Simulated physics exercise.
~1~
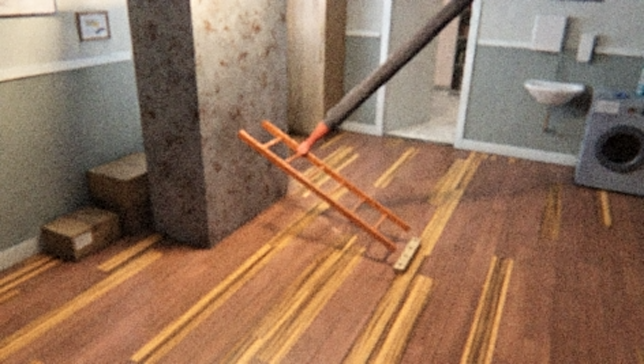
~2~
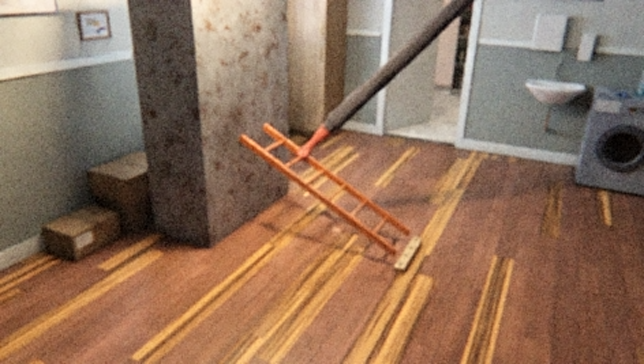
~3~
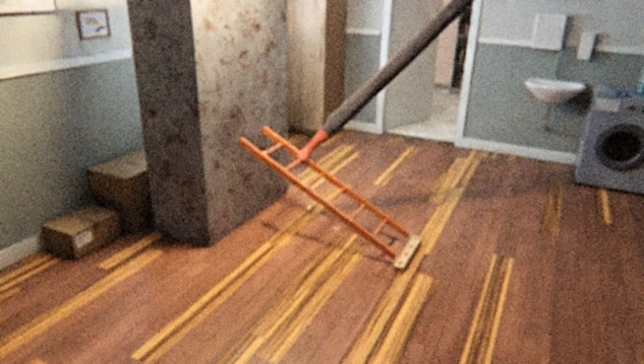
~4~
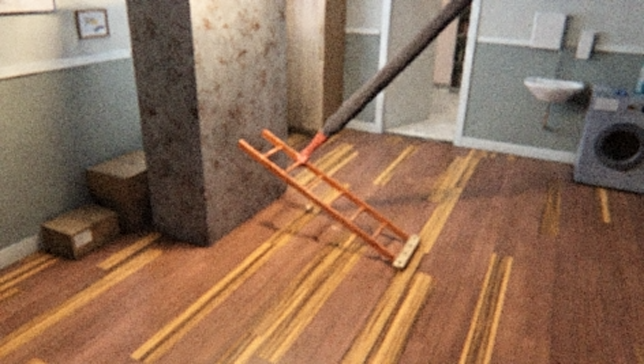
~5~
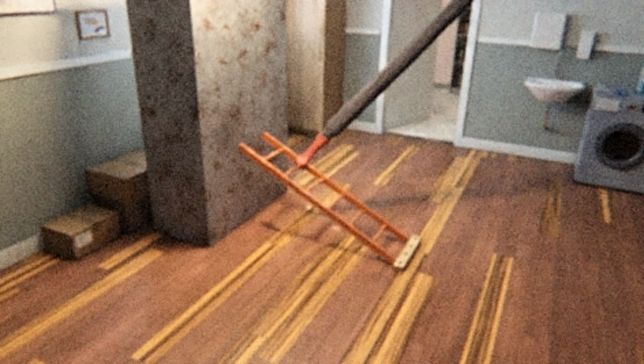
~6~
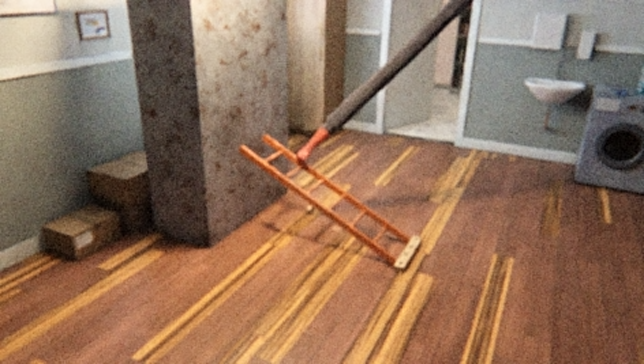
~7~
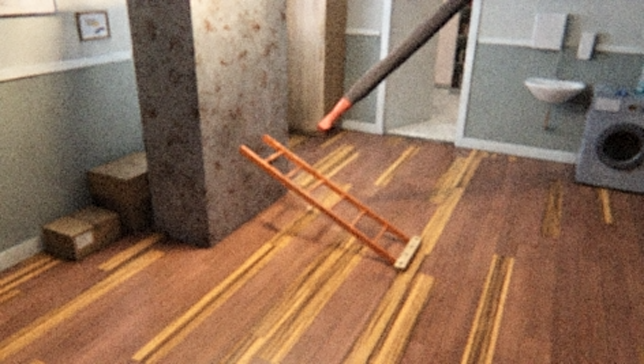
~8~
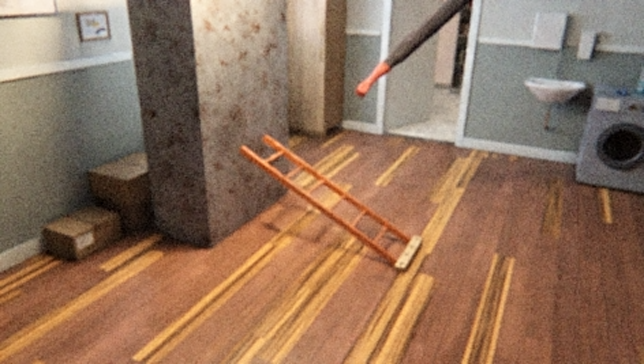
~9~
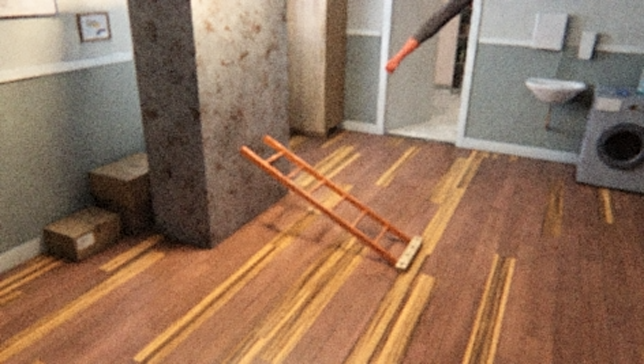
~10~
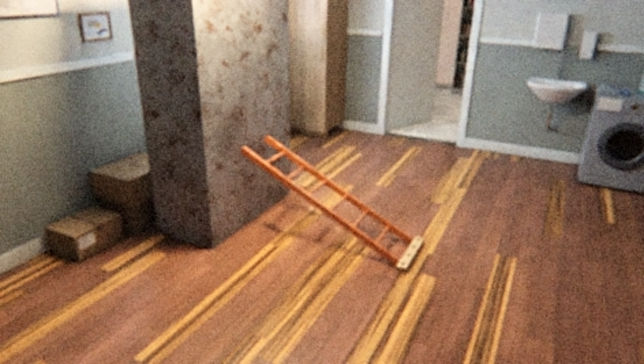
An orange ladder-like gate, held by a hand at the end of a long dark-sleeved arm, shifts very slightly against a pale batten on the wooden floor; the hand lets go and withdraws up to the right out of view, and the gate stays leaning in place.
